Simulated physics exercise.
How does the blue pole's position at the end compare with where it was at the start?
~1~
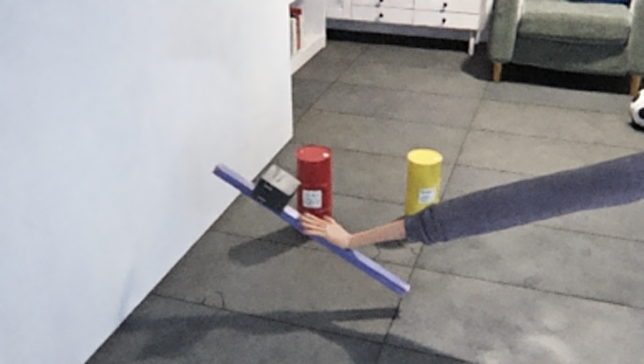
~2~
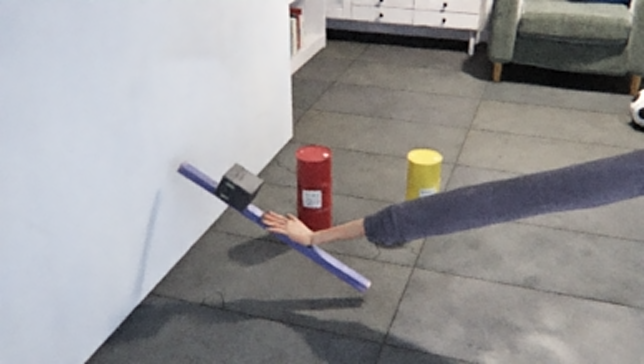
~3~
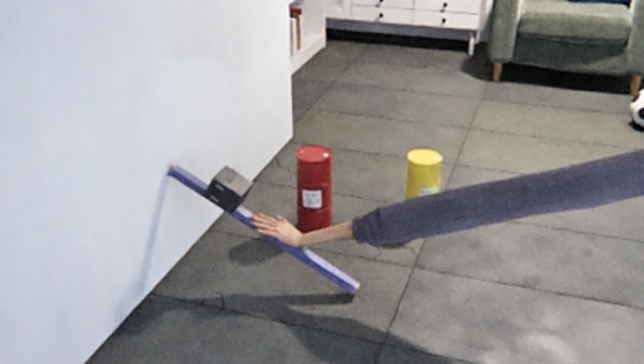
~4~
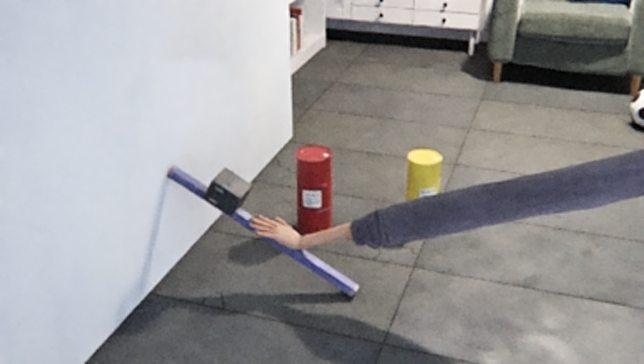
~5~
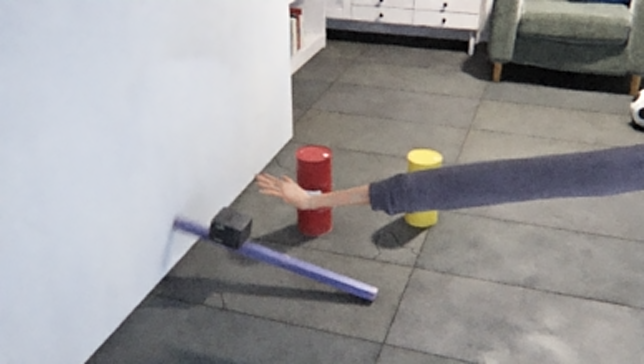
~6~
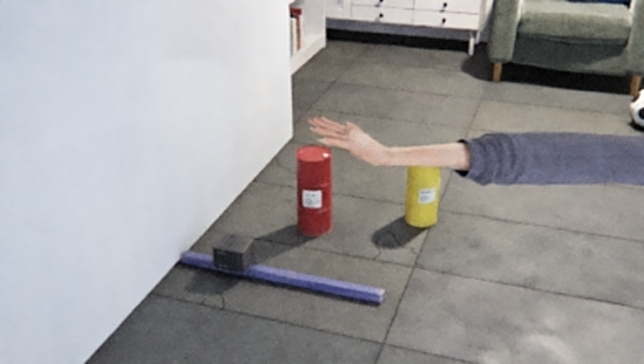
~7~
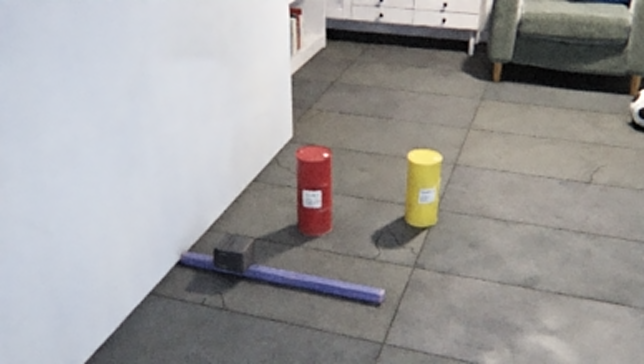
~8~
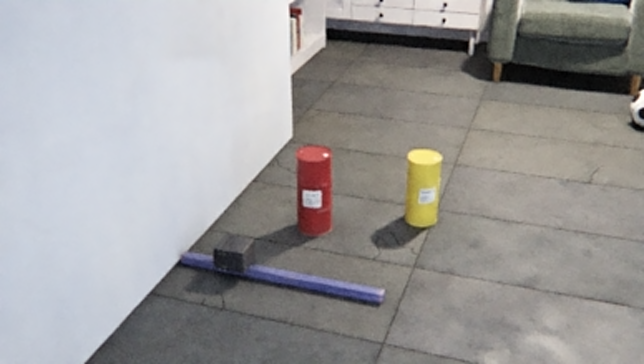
At the start the blue pole is held up at a slant by the hand. By the end it is lower and a little further left, lying on the floor with one end by the foot of the white wall.
